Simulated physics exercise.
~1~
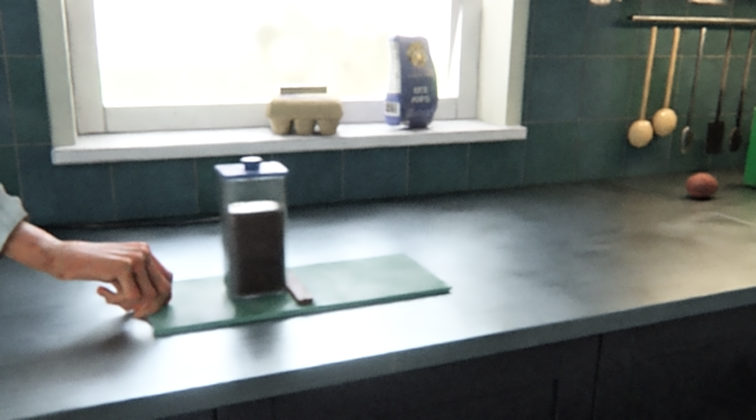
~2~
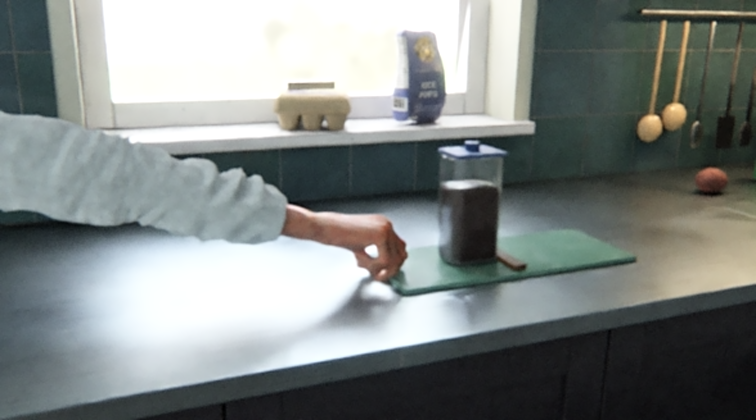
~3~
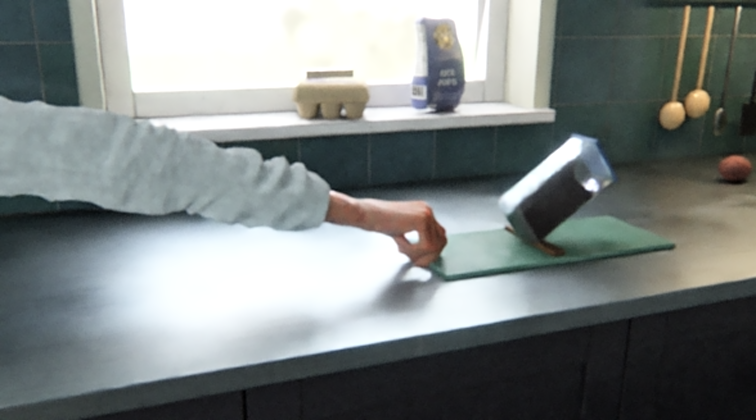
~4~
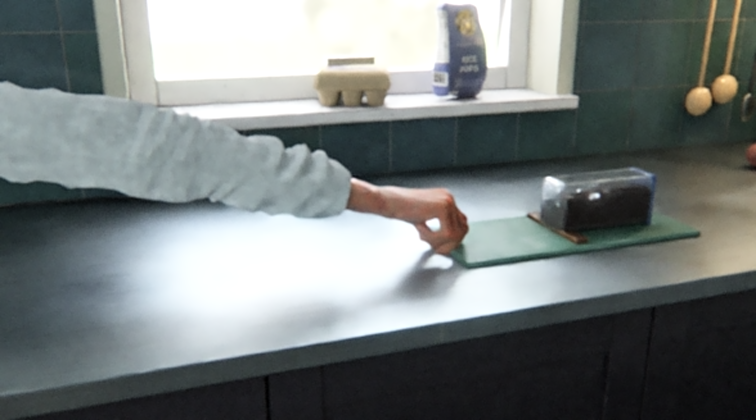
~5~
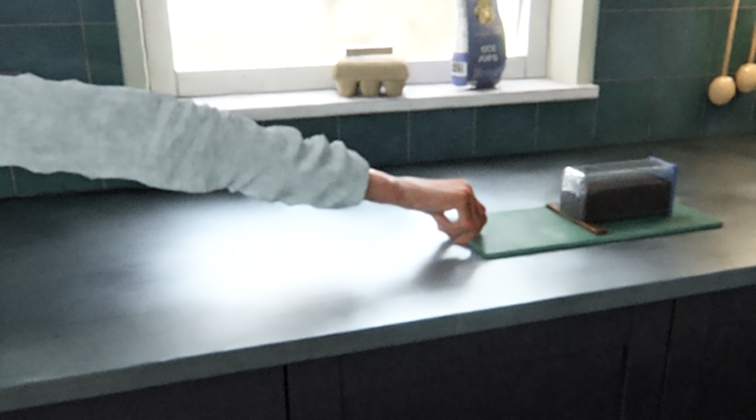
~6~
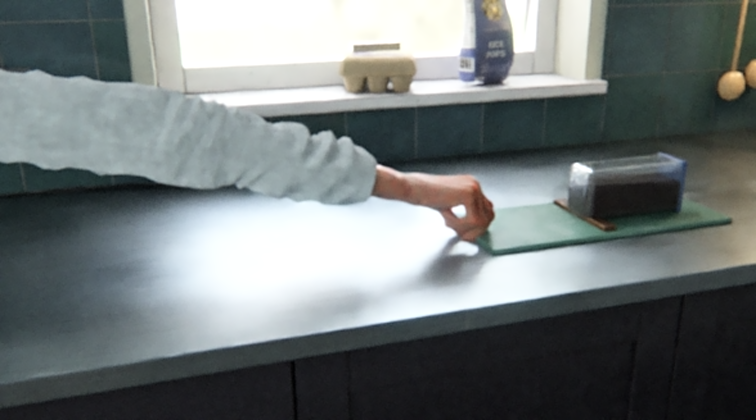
A green board carrying an upright, clear square bottle of dark coffee slid right across the kitchen counter, guided by a hand at its left end. As it came to a stop, the bottle tipped over to the right and ended up lying on its side on the board.
